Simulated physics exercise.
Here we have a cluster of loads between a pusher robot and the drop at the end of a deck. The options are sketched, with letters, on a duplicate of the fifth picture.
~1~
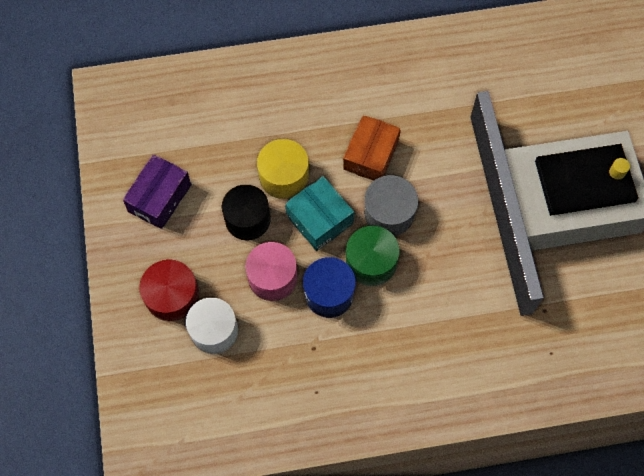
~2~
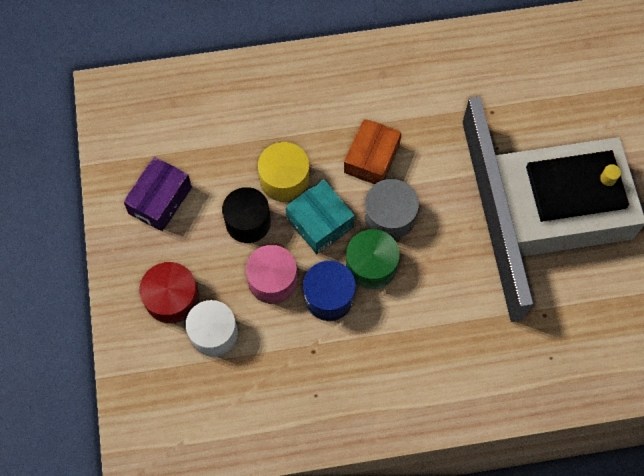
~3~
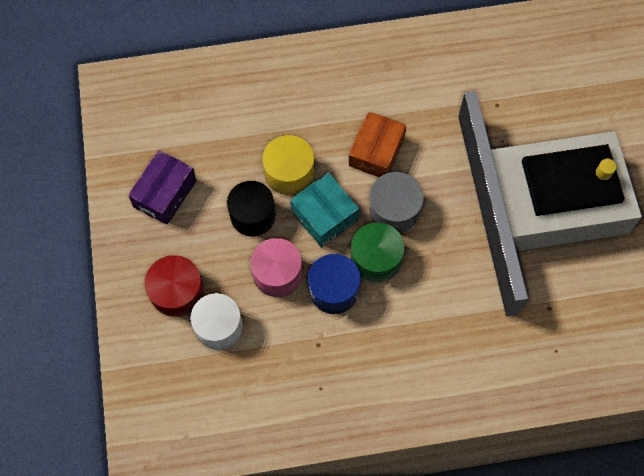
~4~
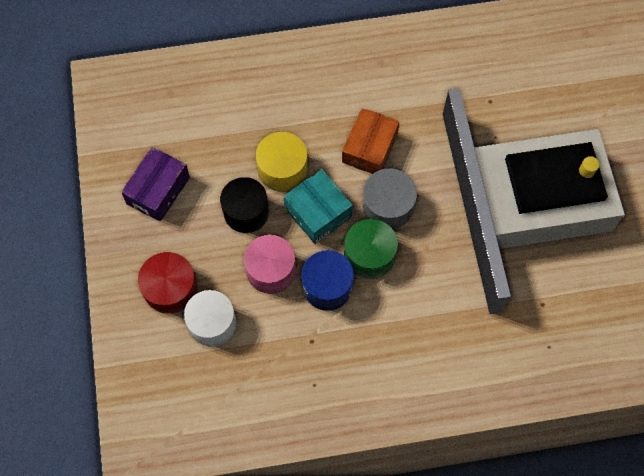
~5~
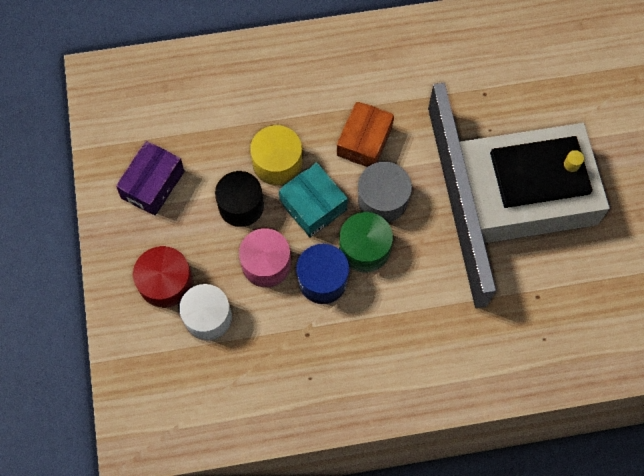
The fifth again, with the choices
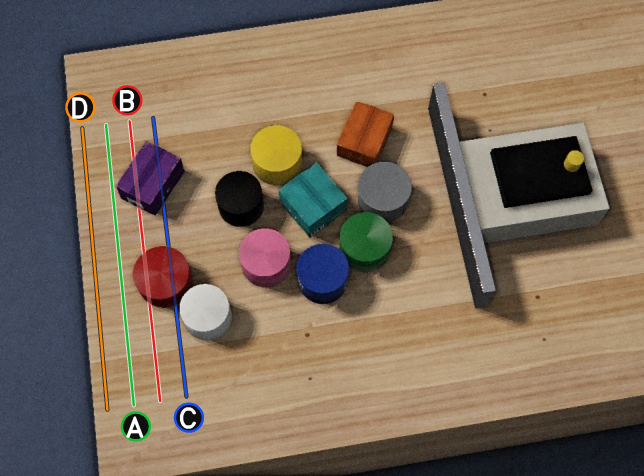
The pusher robot moves slowly left across the wooden deck toward a cluster of colourful loads.
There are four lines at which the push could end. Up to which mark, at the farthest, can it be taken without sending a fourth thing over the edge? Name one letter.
Up to line C.
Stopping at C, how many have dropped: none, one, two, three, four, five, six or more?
By then, three.
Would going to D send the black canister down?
By then, yes.
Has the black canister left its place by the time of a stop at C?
By then, yes.
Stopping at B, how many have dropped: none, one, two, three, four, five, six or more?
By then, six or more.
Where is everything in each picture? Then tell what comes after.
In the first frame, purple parcel (158, 192); yellow canister (284, 169); grey pail (391, 207).
In the second frame, robot (571, 186); white canister (212, 329).
In the third frame, robot (566, 180); turquoise parcel (325, 210).
In the fourth frame, robot (549, 178); black canister (245, 205).
In the fifth frame, robot (534, 172); orange box (365, 135); pink canister (265, 258); purple parcel (151, 178).
On the copy, A at (119, 257); B at (144, 253); C at (169, 250); D at (94, 261).
On C. First, robot (429, 188); blue pail (298, 293); black canister (223, 198).
Then, robot (321, 205); purple parcel (106, 160); red canister (122, 286).
Finally, robot (240, 218); black canister over the edge; red canister over the edge; three fallen.
By contrast, A drops seven; B drops seven; D drops eleven.
